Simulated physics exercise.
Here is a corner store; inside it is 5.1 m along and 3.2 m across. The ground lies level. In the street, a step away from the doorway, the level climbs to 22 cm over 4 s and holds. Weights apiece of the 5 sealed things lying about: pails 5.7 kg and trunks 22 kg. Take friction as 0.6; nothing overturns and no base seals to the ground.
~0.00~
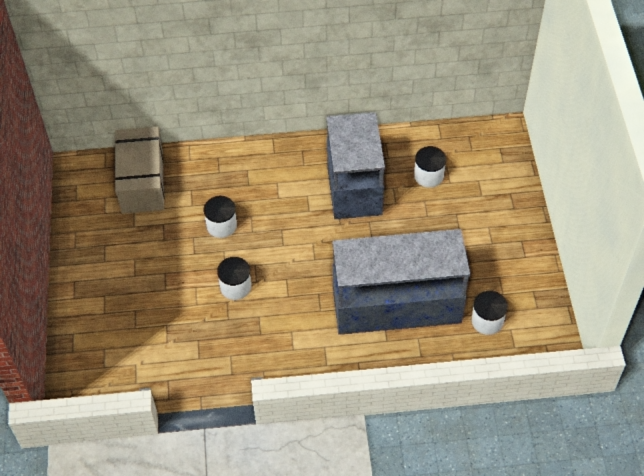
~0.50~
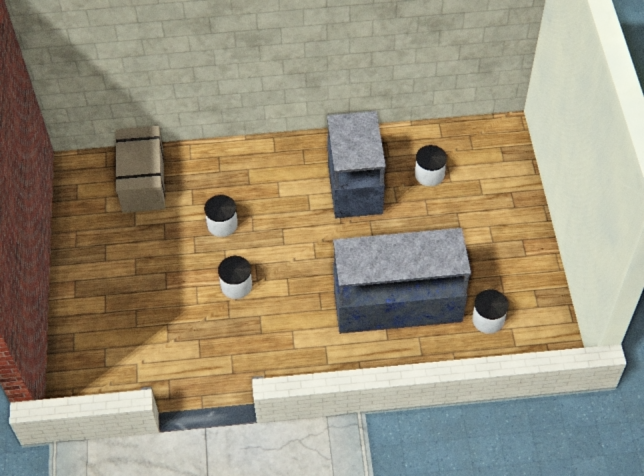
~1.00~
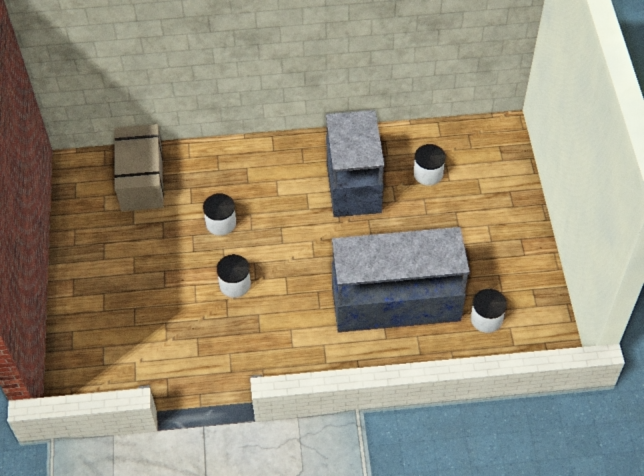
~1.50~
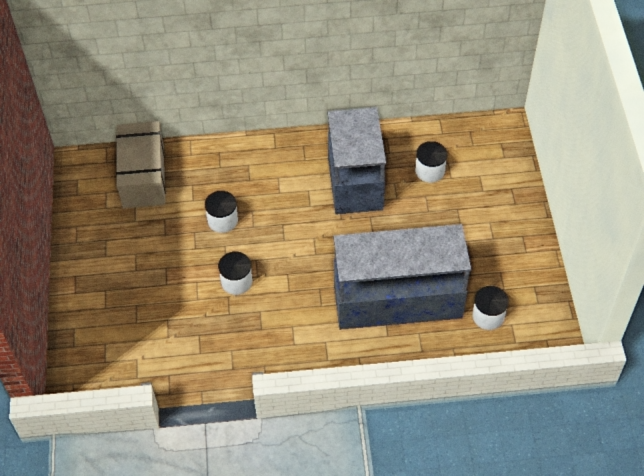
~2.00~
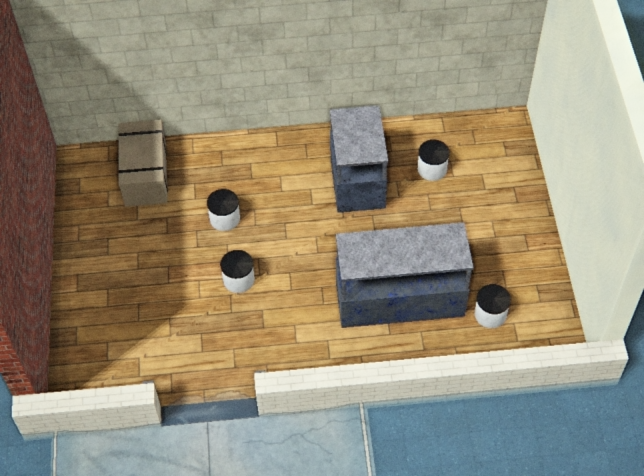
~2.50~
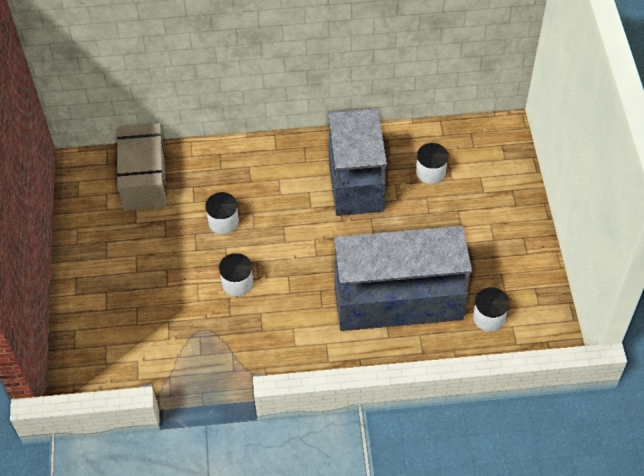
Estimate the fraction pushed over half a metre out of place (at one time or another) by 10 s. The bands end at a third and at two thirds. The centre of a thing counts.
It is one to two thirds.
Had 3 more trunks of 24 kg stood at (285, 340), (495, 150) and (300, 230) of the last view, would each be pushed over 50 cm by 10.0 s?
In that order: Less, under, under.
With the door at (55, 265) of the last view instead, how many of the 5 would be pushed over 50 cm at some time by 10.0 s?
In that case 2 of them.
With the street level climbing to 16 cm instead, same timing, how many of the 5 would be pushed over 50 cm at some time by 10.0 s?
In that case 1 of them.
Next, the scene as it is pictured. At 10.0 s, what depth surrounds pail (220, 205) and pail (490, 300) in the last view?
Roughly 10 and 1 cm.
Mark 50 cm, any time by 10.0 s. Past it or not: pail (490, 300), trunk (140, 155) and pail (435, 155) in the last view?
In that order: Short of it, short of it, under.
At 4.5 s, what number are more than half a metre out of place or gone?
0 of them.
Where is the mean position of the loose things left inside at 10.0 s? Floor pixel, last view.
Around (348, 185).
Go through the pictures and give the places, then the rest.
A pail at (219, 209), on the bottom; a pail at (431, 158), on the bottom; water covers 0.0 m2; 0 of 5 have shifted, in the first frame.
A pail at (220, 208) rests on the ground; a pail at (431, 157) rests on the ground; 0.0 m2 under water; 0 of 5 have shifted, in the second frame.
A pail at (219, 206) rests on the ground; a pail at (430, 156), on the bottom; 0.0 m2 under water; 0 of 5 have shifted, in the third frame.
A pail at (220, 203), on the bottom; a pail at (432, 153), on the bottom; water covers 0.0 m2; 0 of 5 have shifted, in the fourth frame.
A pail at (223, 202) rests on the ground; a pail at (434, 152) rests on the ground; water covers 0.0 m2; 0 of 5 have shifted, in the fifth frame.
A pail at (221, 205), on the bottom; a pail at (433, 155) rests on the ground; water covers 0.5 m2; 0 of 5 have shifted, in the sixth frame.
After 3.5 s 0 of 5 are over 50 cm from their spots; 0 afloat.
After 4.5 s 0 of 5 are over 50 cm from their spots; 0 afloat.
After 7.0 s 1 of 5 are over 50 cm from their spots; 2 afloat.
After 10.0 s 2 of 5 are over 50 cm from their spots, and 2 have been at some point; 2 afloat.
